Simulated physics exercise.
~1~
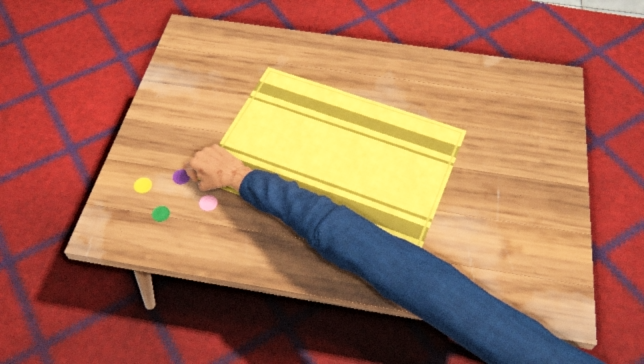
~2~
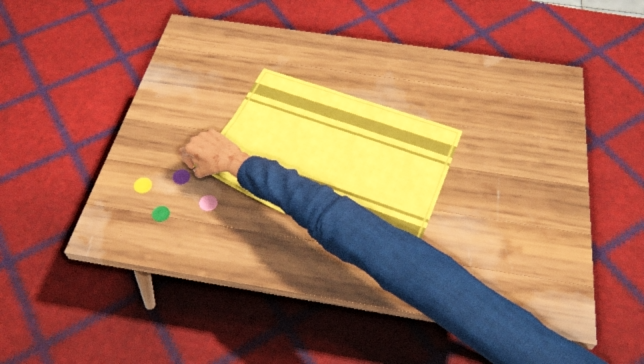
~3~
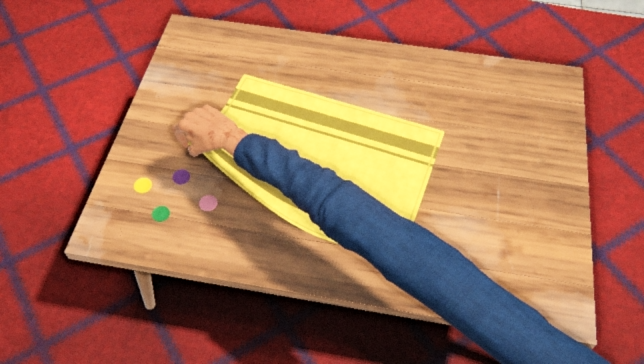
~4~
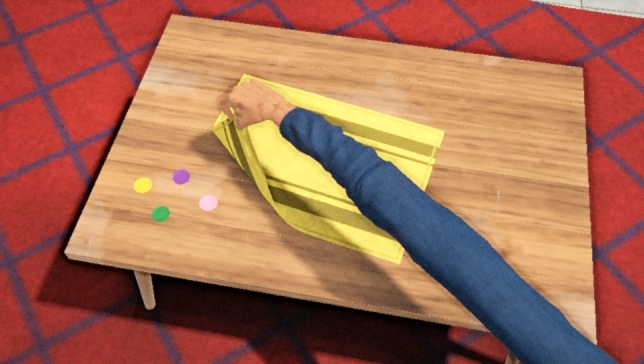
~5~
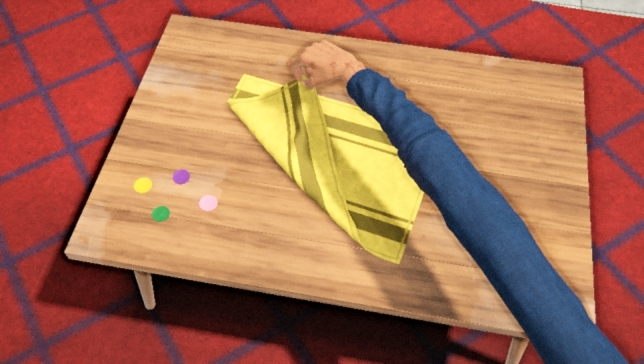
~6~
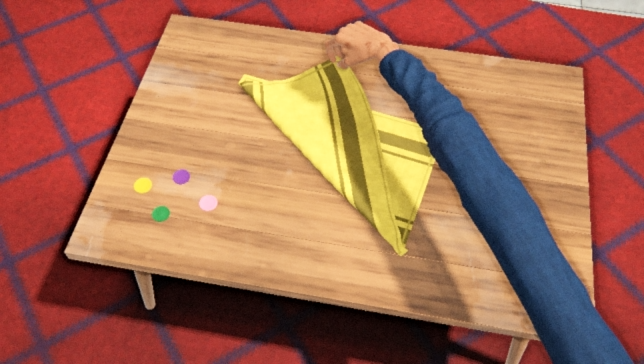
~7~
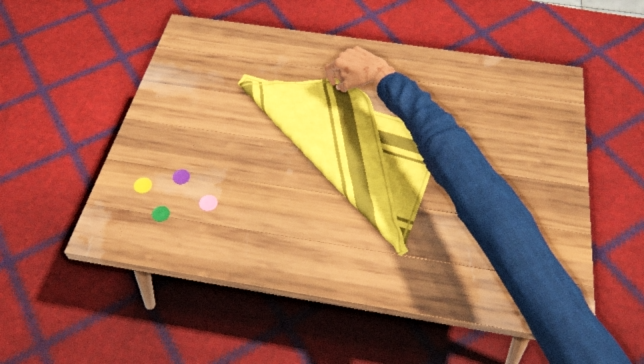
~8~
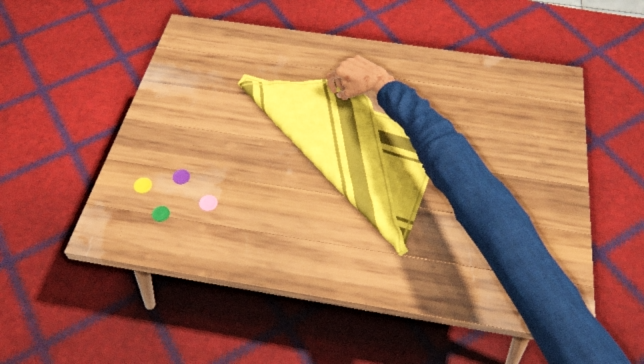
A yellow striped cloth on a wooden table was gripped at its left corner by a hand in a blue sleeve, shifted slightly left, then folded up and over toward the far right, ending roughly triangular with the hand still on it and four colored discs uncovered.
